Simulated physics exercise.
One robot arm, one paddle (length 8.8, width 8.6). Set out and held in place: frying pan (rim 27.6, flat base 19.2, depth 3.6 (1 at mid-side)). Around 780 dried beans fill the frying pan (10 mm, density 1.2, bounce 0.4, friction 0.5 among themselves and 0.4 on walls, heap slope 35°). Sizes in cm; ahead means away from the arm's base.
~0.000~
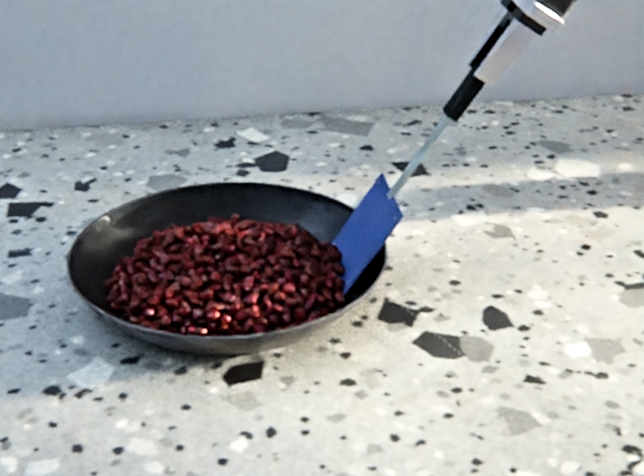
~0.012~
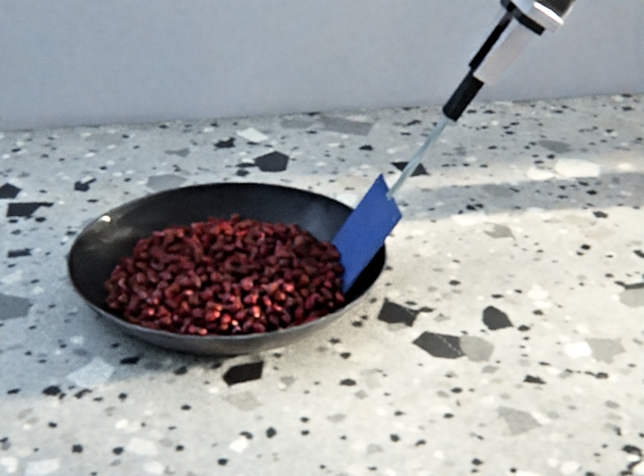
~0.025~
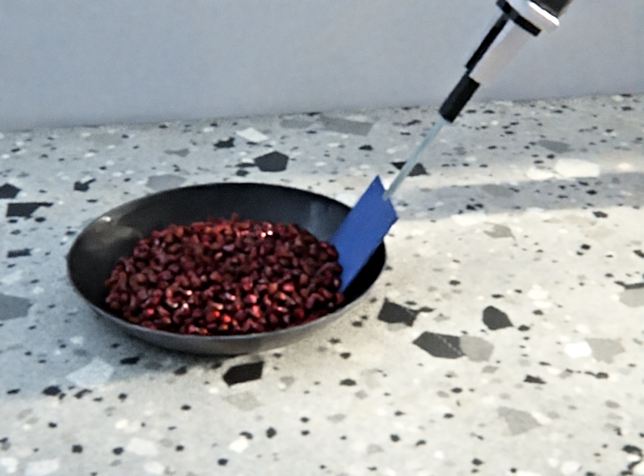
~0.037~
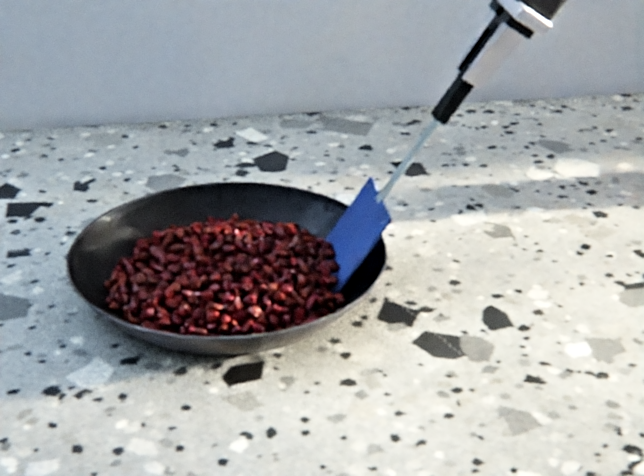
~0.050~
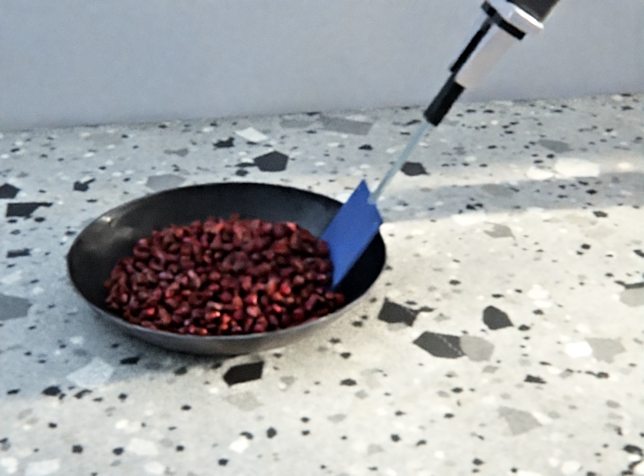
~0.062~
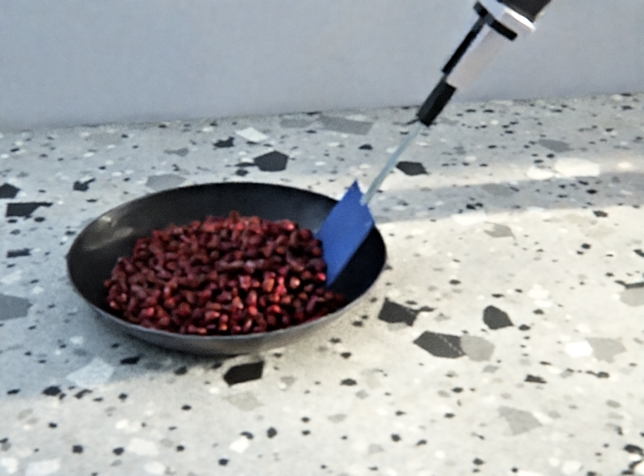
At the start, a blue paddle on a robot arm rests at the right edge of a dark frying pan heaped with reddish beans on a speckled surface. The paddle then slides slowly a short way left against the heap, and the beans beside it shift slightly while the pan stays still.
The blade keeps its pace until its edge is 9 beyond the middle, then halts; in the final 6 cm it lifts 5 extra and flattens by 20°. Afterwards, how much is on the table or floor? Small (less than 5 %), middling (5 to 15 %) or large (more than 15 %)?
Answer: Middling; 5 to 15 % of the dried beans finish on the table or floor.
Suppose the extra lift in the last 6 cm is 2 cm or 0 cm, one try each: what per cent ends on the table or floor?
About 5 and 10 per cent.
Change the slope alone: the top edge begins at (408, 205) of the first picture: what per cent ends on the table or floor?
Some 10 per cent.
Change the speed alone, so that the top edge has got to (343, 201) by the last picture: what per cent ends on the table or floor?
Some 20 per cent.
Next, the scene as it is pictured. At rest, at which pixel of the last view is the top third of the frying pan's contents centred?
Near (122, 273).
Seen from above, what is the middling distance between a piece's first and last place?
About 4 cm.
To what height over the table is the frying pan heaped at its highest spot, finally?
Roughly 5.5 cm.
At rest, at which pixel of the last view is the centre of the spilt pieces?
Around (8, 300).
By 0.17 s, sloping 56°, highest piece 4 above the table; 779 in the frying pan.
By 0.27 s, sloping 50°, highest piece 6 above the table; 779 in the frying pan.
By 0.53 s, sloping 36°, highest piece 6 above the table; 707 in the frying pan, 66 on the table or floor, 6 on the blade or in flight.
By 1.58 s, sloping 36°, highest piece 5 above the table; 704 in the frying pan, 75 on the table or floor.
Final count, 704 in the frying pan, 75 on the table or floor. That is 10 % on the table or floor.
